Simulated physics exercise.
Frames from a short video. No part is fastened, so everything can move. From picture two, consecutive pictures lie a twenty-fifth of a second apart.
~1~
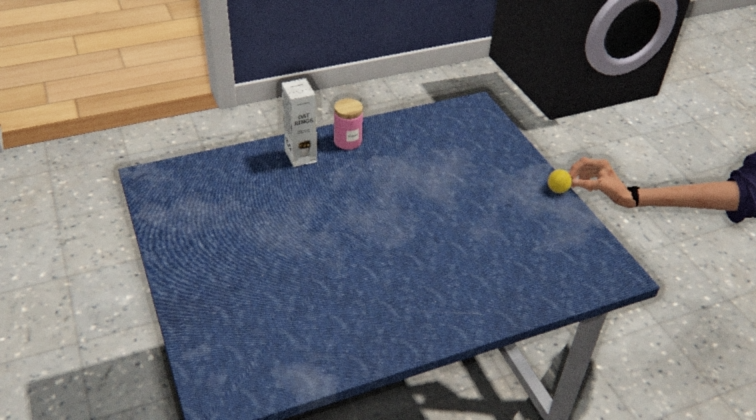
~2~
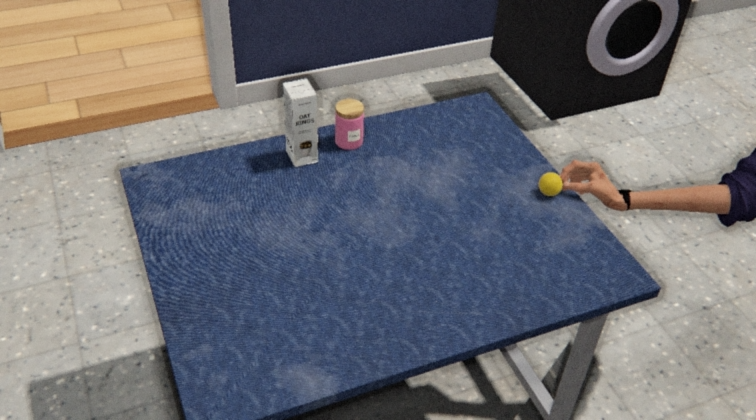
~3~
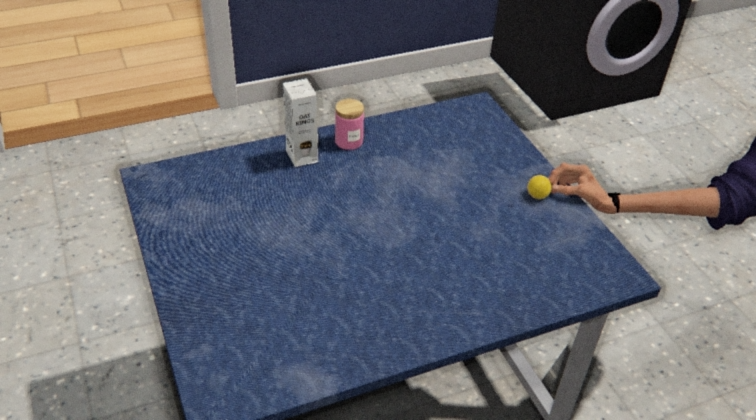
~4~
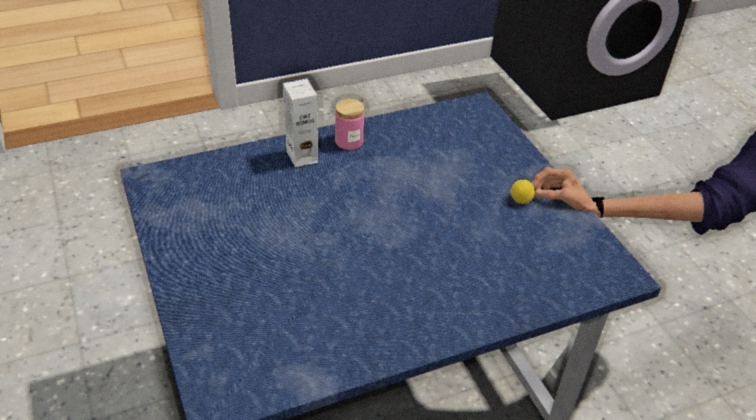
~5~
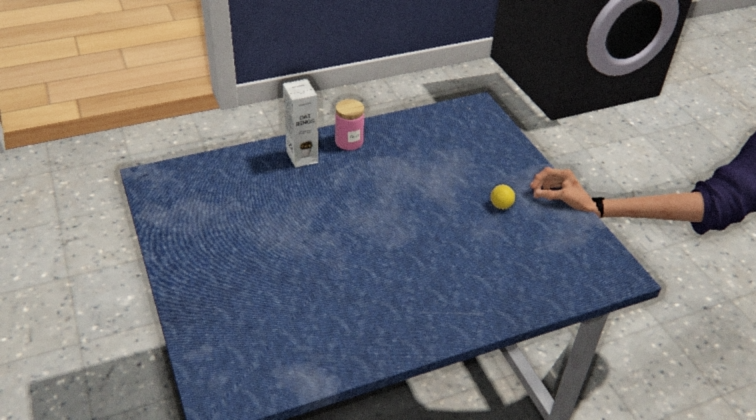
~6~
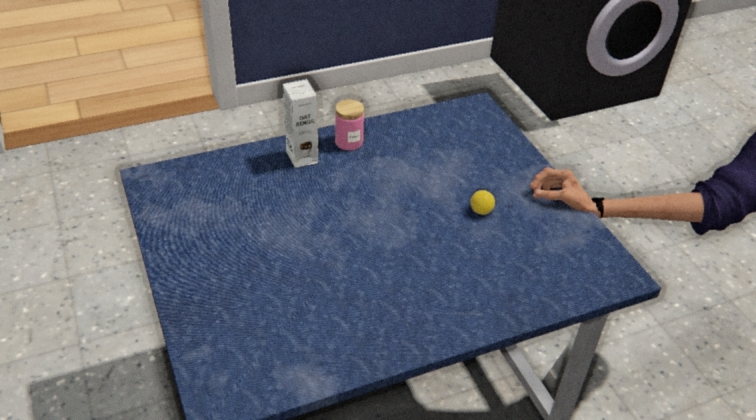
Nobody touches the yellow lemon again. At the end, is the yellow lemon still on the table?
No - well, in the end it leaves the table.
Then, 0.20 s past the last view, yellow lemon displaced well along near (383, 228).
Then, 0.50 s past the last view, yellow lemon displaced well along near (237, 266).
Then, 0.80 s past the last view, yellow lemon now off the table.
Then, 1.10 s past the last view, things are still on the move.
Finally, off the table, yellow lemon.
